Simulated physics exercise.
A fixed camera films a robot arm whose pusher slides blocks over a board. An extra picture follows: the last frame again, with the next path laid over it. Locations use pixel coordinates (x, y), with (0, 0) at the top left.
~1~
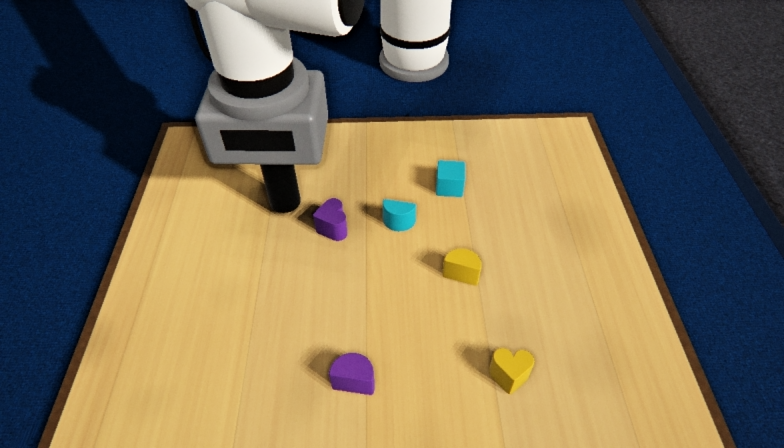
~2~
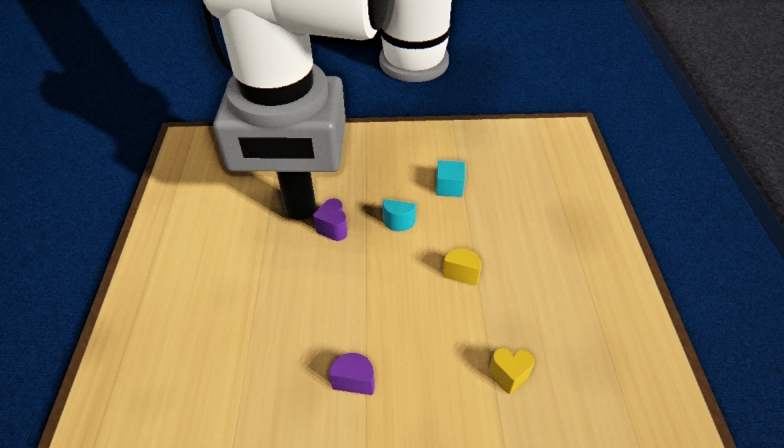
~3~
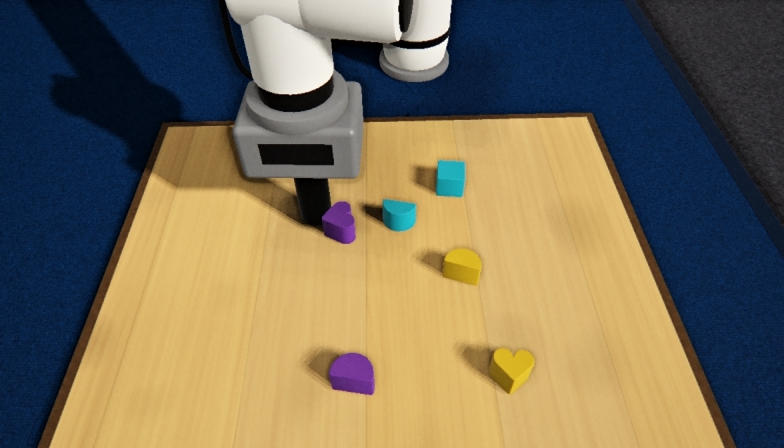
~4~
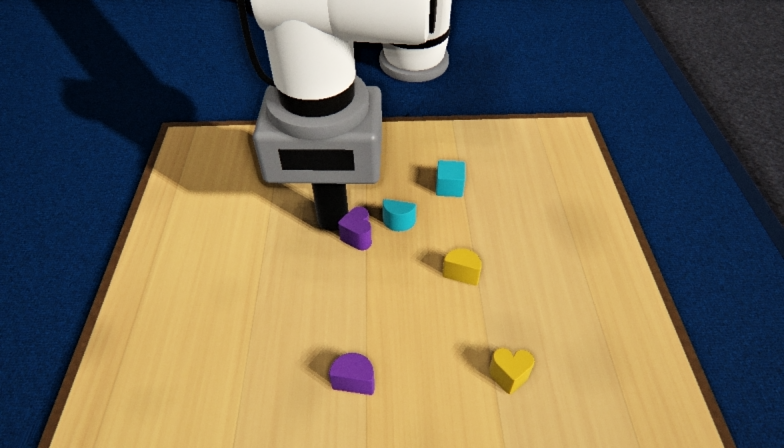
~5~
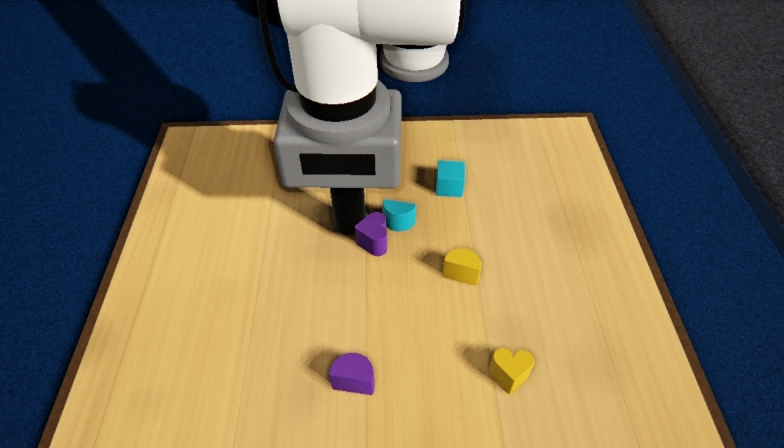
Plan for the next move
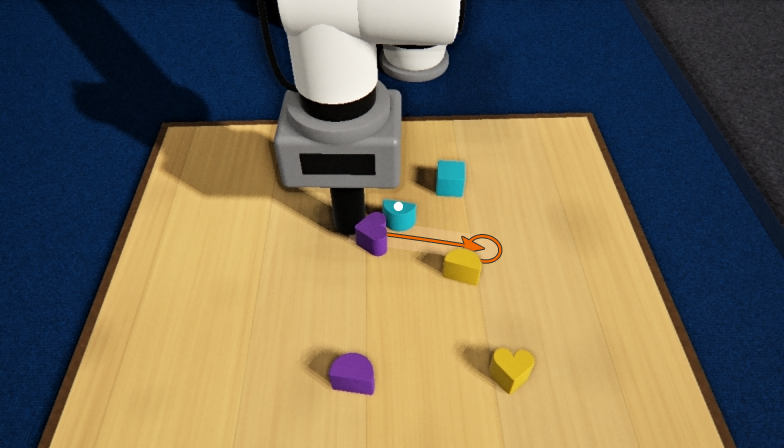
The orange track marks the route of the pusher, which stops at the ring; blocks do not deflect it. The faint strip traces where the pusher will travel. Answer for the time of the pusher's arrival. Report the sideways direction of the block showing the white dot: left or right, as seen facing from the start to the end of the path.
Measured against the direction from start to end, the block showing the white dot shifts toward the left-hand side.
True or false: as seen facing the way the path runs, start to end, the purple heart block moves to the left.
Verdict: False.
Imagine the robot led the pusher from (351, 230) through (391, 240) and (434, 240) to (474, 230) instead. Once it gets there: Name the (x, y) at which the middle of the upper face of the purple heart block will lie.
For the centre of its top, I'd go with (430, 248).
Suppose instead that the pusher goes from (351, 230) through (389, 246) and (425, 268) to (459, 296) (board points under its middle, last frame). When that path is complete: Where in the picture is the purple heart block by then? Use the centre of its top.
So, by the moment the path ends, you'll find the top centre of the purple heart block at (493, 293).
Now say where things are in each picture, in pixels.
In the first picture, pusher's lower end (286, 202); purple heart block (331, 212); turquoise half-round block (398, 206); yellow half-round block (464, 258).
In the second picture, pusher (301, 209); blocks still.
In the third picture, pusher (317, 215); purple heart block (340, 215).
In the fourth picture, pusher (333, 219); purple heart block (357, 220).
In the fifth picture, pusher (350, 223); purple heart block (373, 226); turquoise half-round block (398, 206); yellow half-round block (464, 258).
Drawn move, straight from (351, 230) to (484, 249); the dot is on the turquoise half-round block.
On the path given first. One third of the way, pusher (395, 229); purple heart block (407, 240), turned 35° clockwise; turquoise half-round block (414, 203), turned 15° anticlockwise.
Two thirds of the way, pusher (440, 235); purple heart block (412, 245), turned 55° clockwise; turquoise half-round block (418, 201), turned 20° anticlockwise.
At the end, pusher (485, 242); purple heart block (412, 245), turned 55° clockwise; turquoise half-round block (418, 201), turned 20° anticlockwise; yellow half-round block still.
